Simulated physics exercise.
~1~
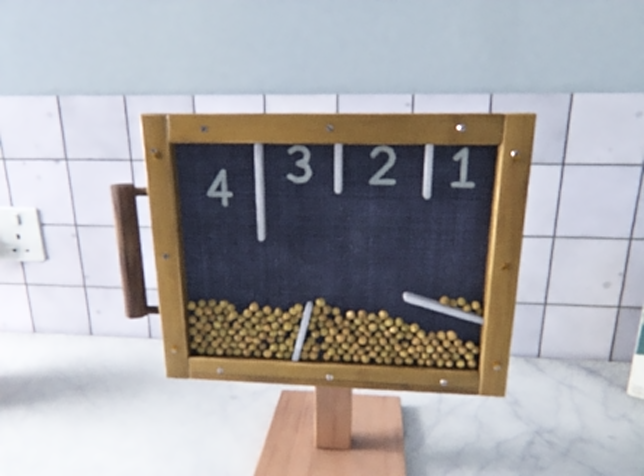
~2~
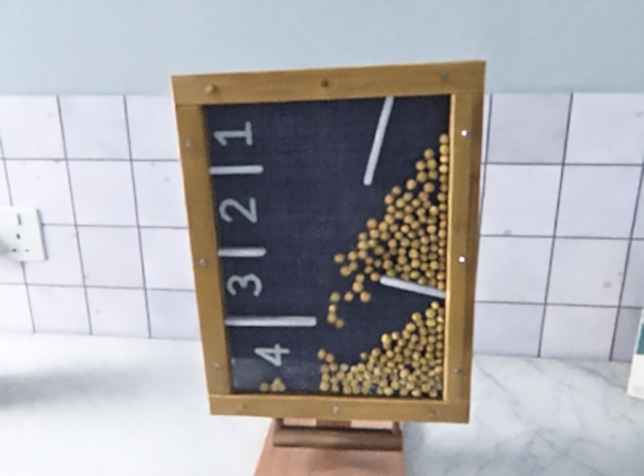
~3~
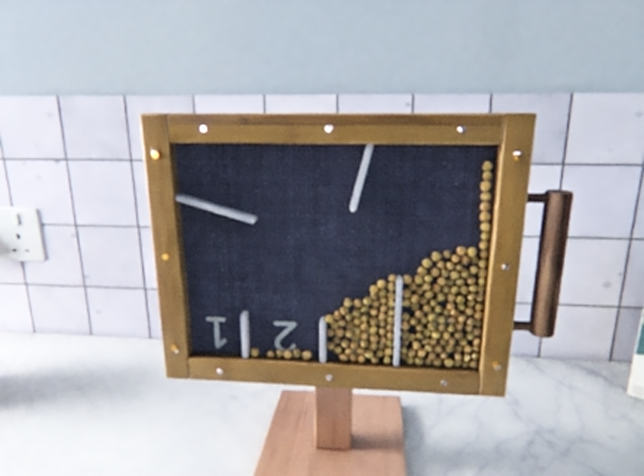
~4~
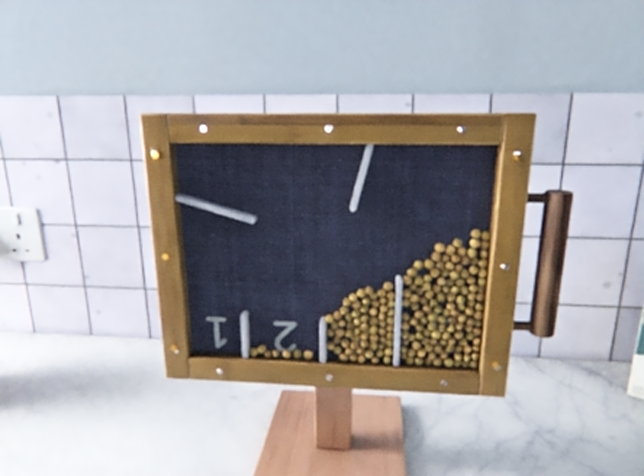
On a marble counter, a framed sorter turns upside down and chickpeas settle mostly at right.
